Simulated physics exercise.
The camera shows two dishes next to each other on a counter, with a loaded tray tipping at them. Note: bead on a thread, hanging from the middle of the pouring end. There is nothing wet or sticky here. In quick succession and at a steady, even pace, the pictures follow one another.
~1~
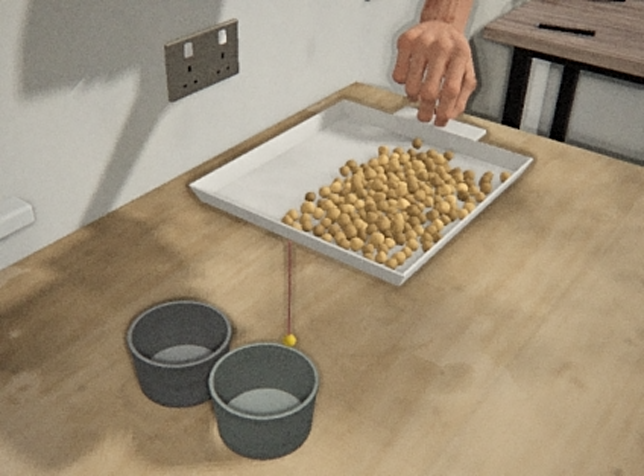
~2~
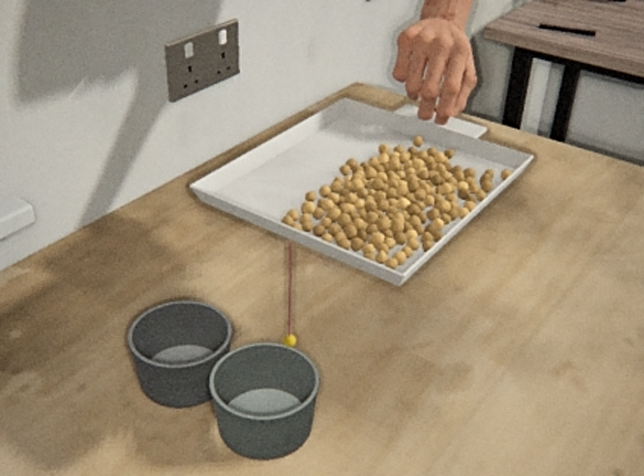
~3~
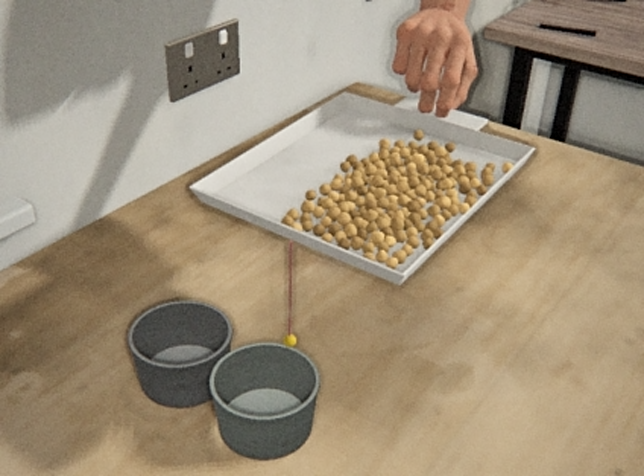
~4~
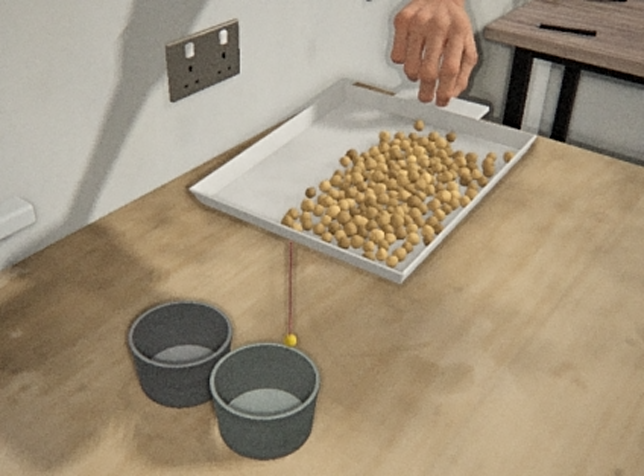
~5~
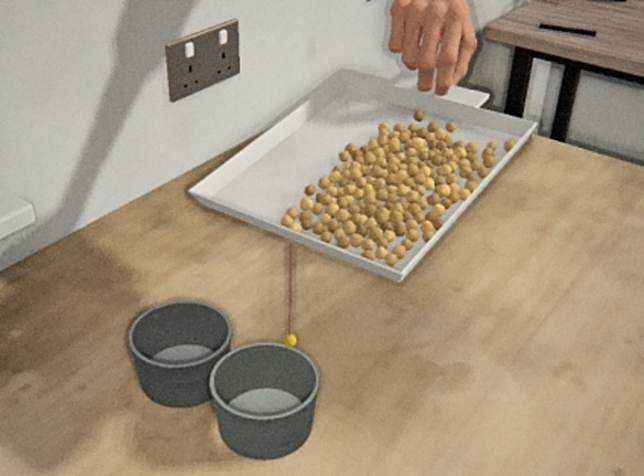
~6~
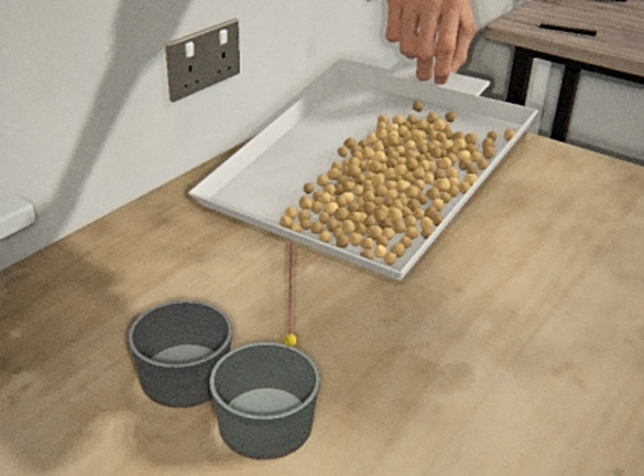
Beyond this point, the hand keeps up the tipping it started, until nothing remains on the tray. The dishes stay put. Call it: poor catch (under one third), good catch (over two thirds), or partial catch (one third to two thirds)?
Good catch.
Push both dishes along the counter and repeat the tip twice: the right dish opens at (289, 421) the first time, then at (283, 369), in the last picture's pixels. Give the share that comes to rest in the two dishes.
Trial 1 near 60 percent, trial 2 near 70 percent.
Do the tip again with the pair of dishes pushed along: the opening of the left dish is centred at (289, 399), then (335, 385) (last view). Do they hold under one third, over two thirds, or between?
Taking the two places in turn, the answer is below one third and then less than a third.
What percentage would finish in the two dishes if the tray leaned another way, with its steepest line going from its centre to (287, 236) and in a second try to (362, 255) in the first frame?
Around 60 per cent first, around 0 per cent next.
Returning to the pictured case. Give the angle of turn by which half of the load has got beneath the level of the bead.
Somewhere around 85 degrees.
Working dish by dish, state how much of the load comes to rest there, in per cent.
Per hundred pieces, the left dish ends with about 50 and the right dish with about 30.
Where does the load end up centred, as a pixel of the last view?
Roughly at pixel (202, 384).
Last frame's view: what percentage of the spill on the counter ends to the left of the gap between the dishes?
Near 60 per cent.
Shortly afterwards, tray tipped steeply; all but a few on the tray; only a few in the right dish; only a few in the left dish; only a few in the air.
Next, tray tipped right over; near a third in the right dish; near half in the left dish; a little outside both; only a few in the air.
Some moments later, tray tipped past a quarter turn; near a third in the right dish; near half in the left dish; a little outside both; only a few in the air.
In the end, tray tipped past a quarter turn; near a third in the right dish; near half in the left dish; a little outside both; only a few in the air.
